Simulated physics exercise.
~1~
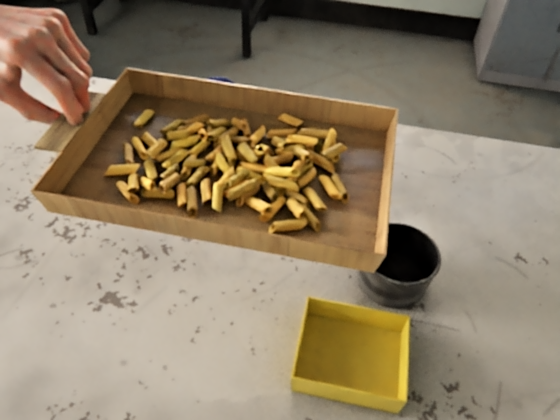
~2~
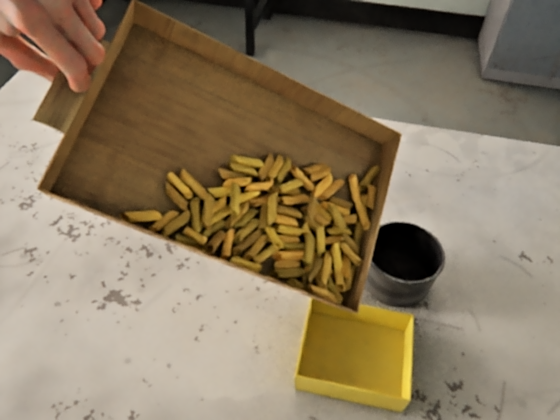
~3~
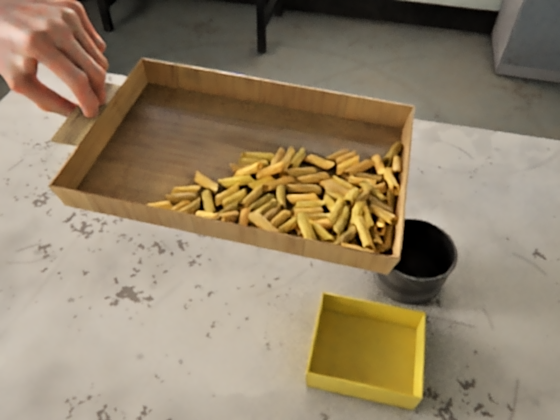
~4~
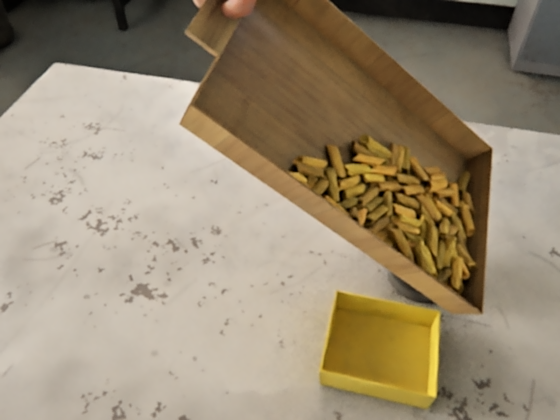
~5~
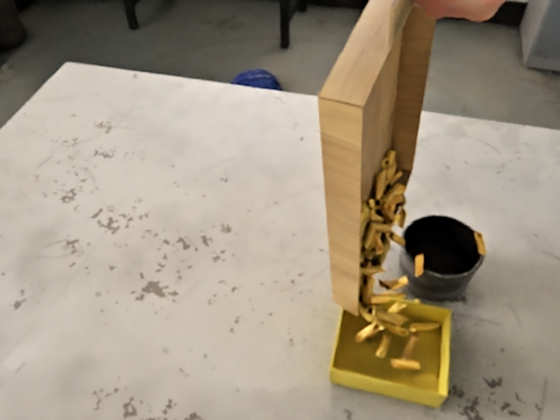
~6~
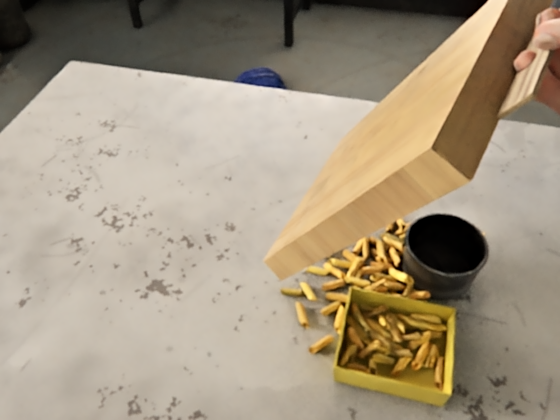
A hand holds a shallow wooden tray of short yellow-brown pasta over a pale, scuffed table, seen from above at an angle. A small square yellow tin sits below the tray, with a round black dish just behind it. The tray tips to the right, sliding the pasta into its lower corner, then comes back nearly level. It moves right and tips again, much further, until the pasta pours down towards the tin. Finally the tray is turned past upright and emptied, with some pasta in the tin and more scattered on the table around it and beside the dish.
